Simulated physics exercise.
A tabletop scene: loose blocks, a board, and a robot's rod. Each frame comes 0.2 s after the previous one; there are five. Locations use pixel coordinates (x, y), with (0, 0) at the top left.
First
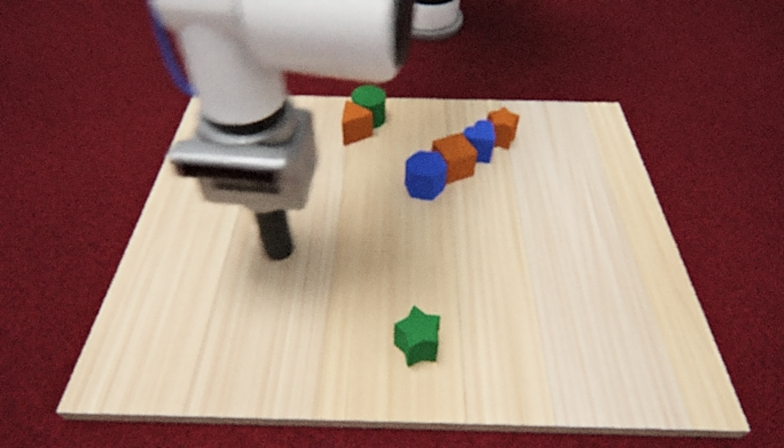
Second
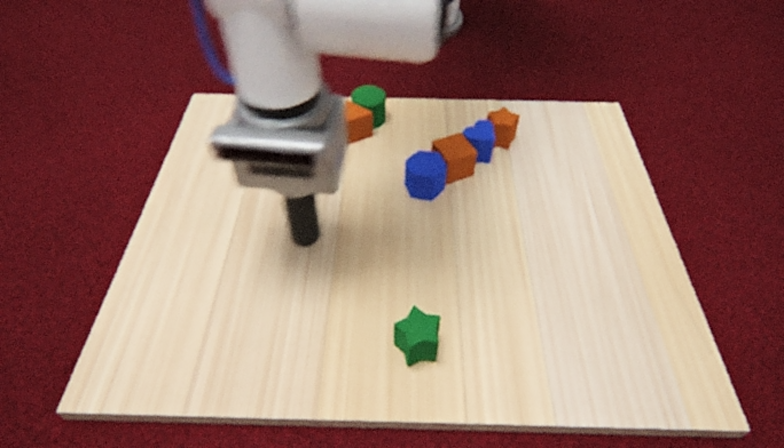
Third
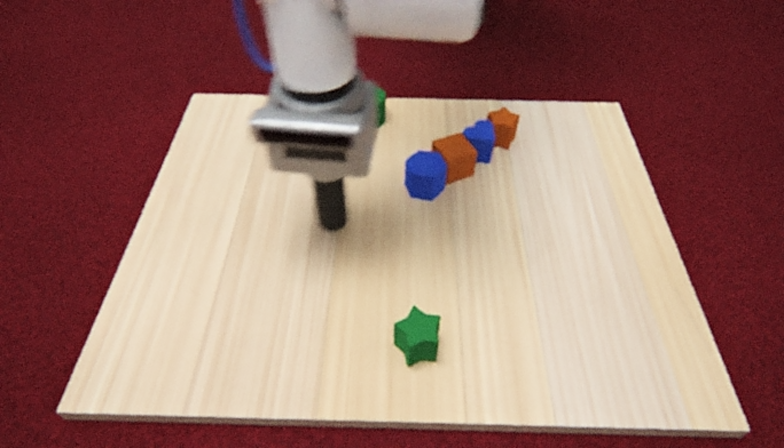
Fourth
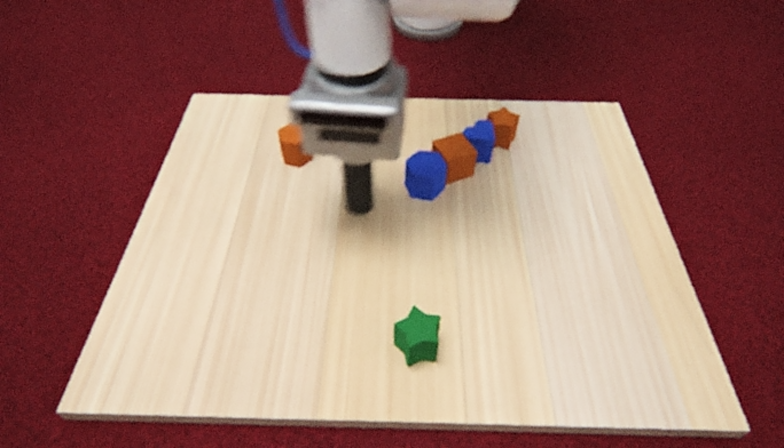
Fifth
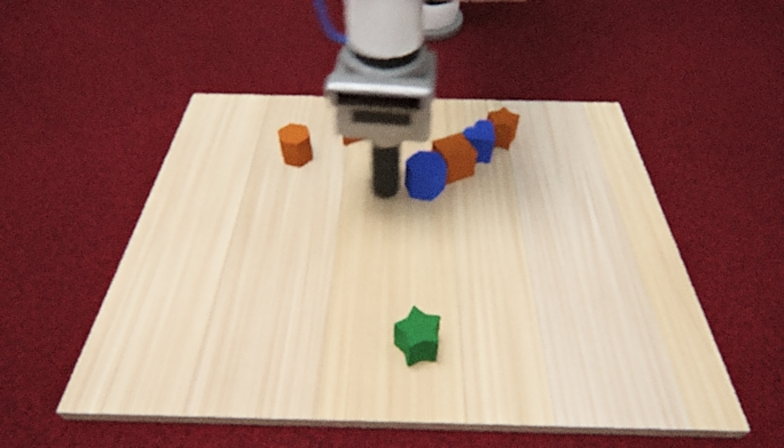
On a wooden board, a robot's rod moves right and upward toward a blue block.
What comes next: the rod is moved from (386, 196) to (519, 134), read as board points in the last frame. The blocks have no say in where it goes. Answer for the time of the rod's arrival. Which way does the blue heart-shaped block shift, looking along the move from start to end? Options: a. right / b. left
It's b.
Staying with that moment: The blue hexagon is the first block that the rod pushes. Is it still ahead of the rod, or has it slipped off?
The rod will have lost it.
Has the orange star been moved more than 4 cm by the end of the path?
Short answer: Yes.
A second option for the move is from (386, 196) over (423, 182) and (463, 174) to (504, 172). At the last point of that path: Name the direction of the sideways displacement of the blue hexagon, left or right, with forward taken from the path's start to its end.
It will end up to the right.
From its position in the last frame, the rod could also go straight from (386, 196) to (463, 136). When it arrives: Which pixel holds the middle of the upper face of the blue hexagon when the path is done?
In the picture, that point is around (448, 163).
What follows on the original path. One third of the way, rod (435, 166); blue hexagon (465, 163), turned 45° clockwise; orange square block (476, 140), turned 40° anticlockwise; blue heart-shaped block (488, 123), turned 20° clockwise; orange star (511, 114), turned 15° anticlockwise.
Two thirds of the way, rod (480, 146); blue hexagon (470, 164), turned 65° clockwise; orange square block (512, 127), turned 65° anticlockwise; blue heart-shaped block (501, 108); orange star (528, 108), turned 15° clockwise.
At the end, rod (521, 127); blue hexagon (470, 164), turned 65° clockwise; orange square block (545, 126), turned 15° anticlockwise; blue heart-shaped block (506, 98), turned 35° anticlockwise; orange star (544, 99).
